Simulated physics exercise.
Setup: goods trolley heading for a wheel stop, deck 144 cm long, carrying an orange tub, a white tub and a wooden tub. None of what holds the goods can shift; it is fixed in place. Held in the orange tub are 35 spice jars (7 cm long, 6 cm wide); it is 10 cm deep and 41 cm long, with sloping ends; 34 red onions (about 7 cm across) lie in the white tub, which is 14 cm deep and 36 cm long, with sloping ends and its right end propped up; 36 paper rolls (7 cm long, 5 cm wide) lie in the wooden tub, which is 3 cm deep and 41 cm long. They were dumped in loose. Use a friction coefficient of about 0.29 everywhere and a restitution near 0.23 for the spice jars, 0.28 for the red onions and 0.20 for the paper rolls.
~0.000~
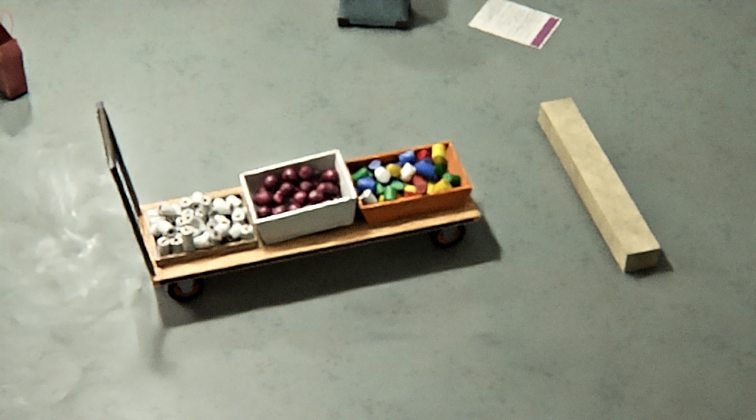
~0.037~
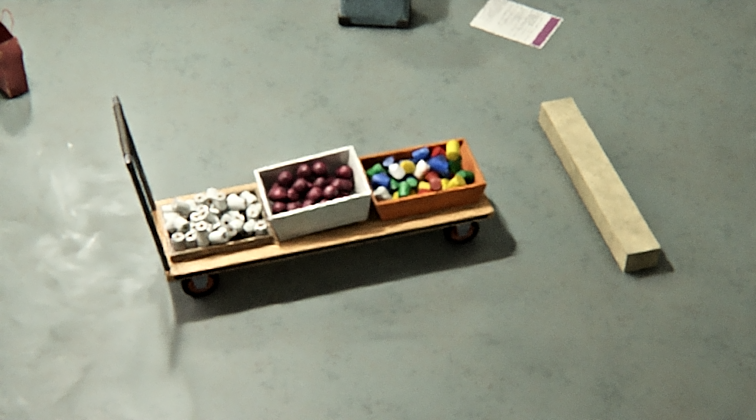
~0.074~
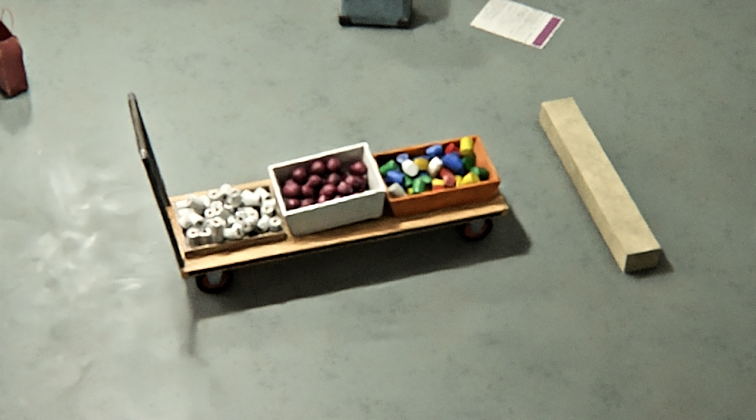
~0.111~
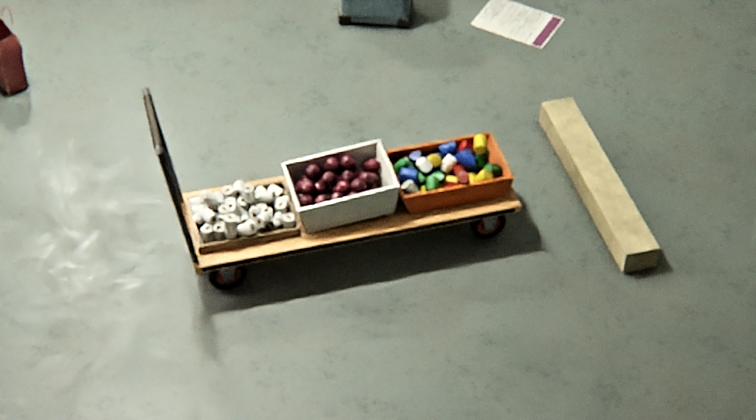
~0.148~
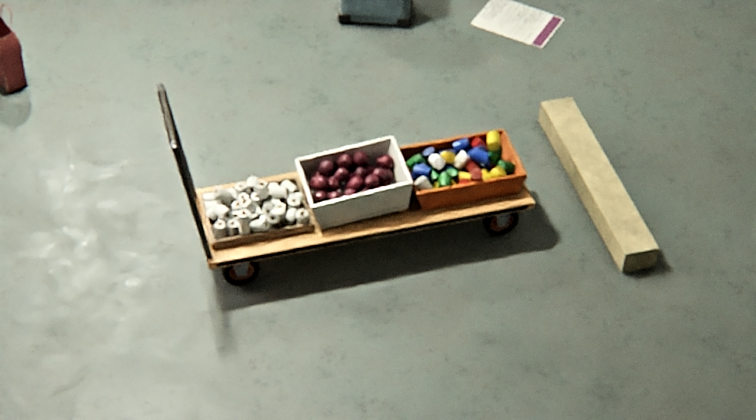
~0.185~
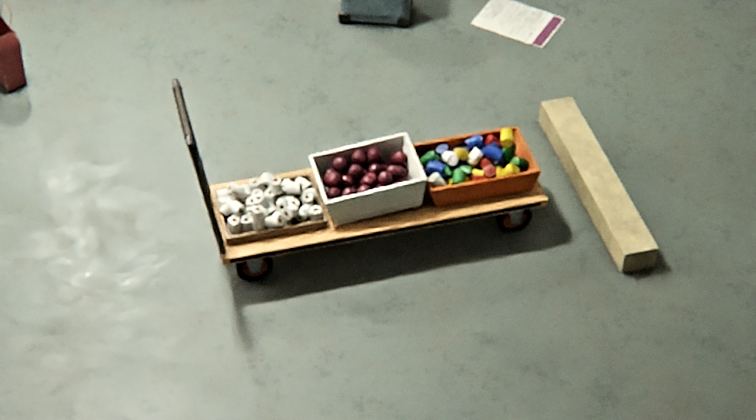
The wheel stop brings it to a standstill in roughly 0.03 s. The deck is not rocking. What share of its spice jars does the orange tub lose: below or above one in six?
A sixth is not reached.
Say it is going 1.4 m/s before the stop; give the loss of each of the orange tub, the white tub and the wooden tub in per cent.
In that case the orange tub sheds 10 per cent of its load, the white tub 0 per cent, and the wooden tub 10 per cent.
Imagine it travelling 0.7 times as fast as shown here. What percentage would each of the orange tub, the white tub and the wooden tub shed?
In that case the orange tub sheds 10 per cent, the white tub 0 per cent and the wooden tub 10 per cent.
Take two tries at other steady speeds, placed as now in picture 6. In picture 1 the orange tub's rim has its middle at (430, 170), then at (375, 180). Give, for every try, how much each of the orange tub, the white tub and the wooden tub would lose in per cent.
Orange tub: 10 / 20 percent; white tub: 0 / 10 percent; wooden tub: 10 / 20 percent.
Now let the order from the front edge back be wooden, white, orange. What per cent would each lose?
In that arrangement the orange tub sheds 10 per cent of its load, the white tub 0 per cent, and the wooden tub 20 per cent.
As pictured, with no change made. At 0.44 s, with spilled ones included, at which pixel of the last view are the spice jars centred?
The middle is around (551, 148).
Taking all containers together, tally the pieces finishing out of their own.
In all, roughly 8.
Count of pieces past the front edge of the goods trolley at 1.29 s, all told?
Roughly 2 pieces.
After 0.34 s, the wheels strike.
After 0.44 s, the orange tub is down by 2 of 35, the white tub has all 34 and the wooden tub has all 36.
After 0.56 s, the orange tub is down by 2 of 35, the white tub has all 34 and the wooden tub is down by 2 of 36.
After 0.79 s, the orange tub is down by 3 of 35, the white tub has all 34 and the wooden tub is down by 4 of 36.
Outcome (at 1.29 s), the orange tub is down by 3 of 35, the white tub has all 34 and the wooden tub is down by 4 of 36. Asked share, 3 of 35, 9 per cent.
